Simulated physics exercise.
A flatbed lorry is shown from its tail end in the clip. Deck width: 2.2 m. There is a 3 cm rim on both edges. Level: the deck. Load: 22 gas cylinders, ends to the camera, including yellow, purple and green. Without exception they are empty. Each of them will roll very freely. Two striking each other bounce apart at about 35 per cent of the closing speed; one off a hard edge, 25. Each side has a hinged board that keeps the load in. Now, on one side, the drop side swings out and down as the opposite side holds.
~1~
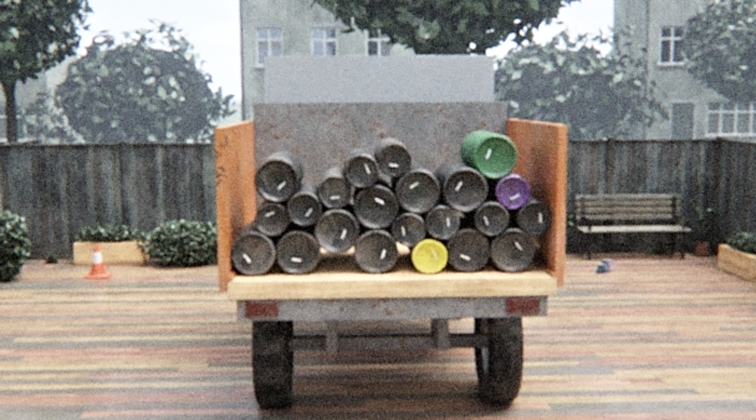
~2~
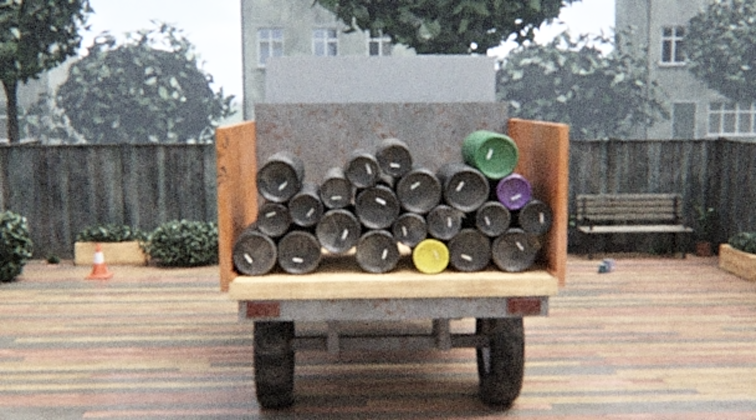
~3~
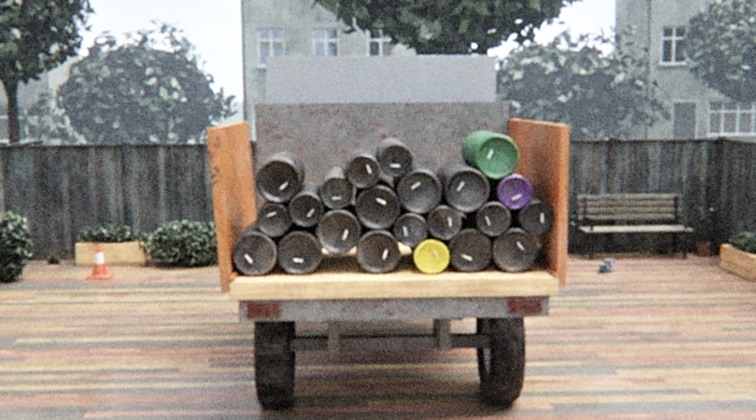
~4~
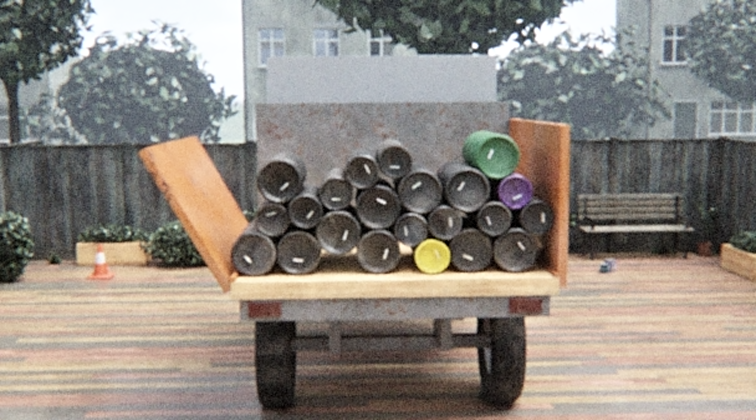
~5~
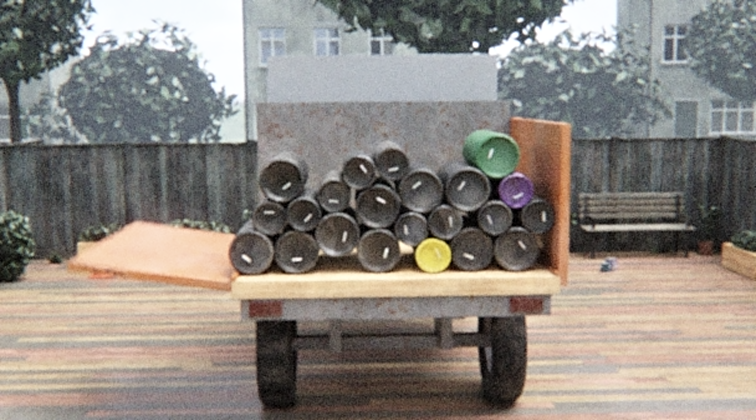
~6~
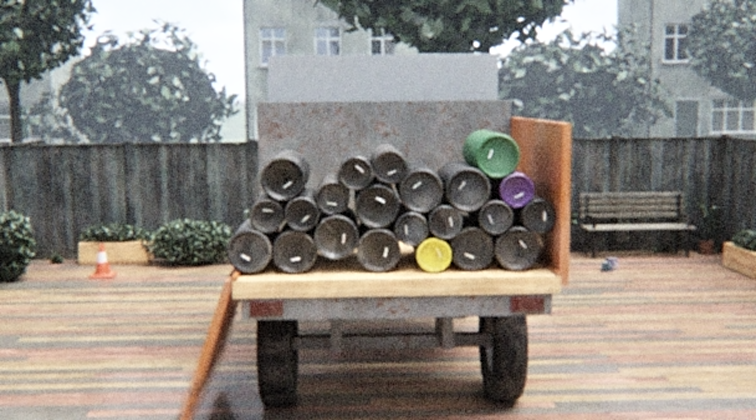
Flatbed trailer stacked with dark cylinders and single yellow, purple and green ones, its left side board swinging outward and down.
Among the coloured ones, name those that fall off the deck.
Yellow: Not among them, purple: Not among them, green: Not among them.
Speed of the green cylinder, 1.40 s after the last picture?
Speed: Approx. 0.0 m/s.
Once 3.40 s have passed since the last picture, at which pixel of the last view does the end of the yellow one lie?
Around pixel (368, 257).
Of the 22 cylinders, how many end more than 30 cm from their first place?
Count: 17.
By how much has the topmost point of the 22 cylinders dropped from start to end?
About 30 cm.
Another 1.4 s on from the last picture, yellow is on the deck, 85 cm from the right edge; purple is up on others, 25 cm from the right edge; green is up on others, 40 cm from the right edge; 3 off so far.
Another 3.4 s on from the last picture, yellow is on the deck, 90 cm from the left edge, rolling left; green is up on others, 65 cm from the right edge, rolling left; still the same for purple; 7 off so far.
In the end (5.7 s after the last picture), yellow is on the deck, 75 cm from the left edge; purple is up on others, 30 cm from the right edge; green is up on others, 80 cm from the right edge; 9 off so far.
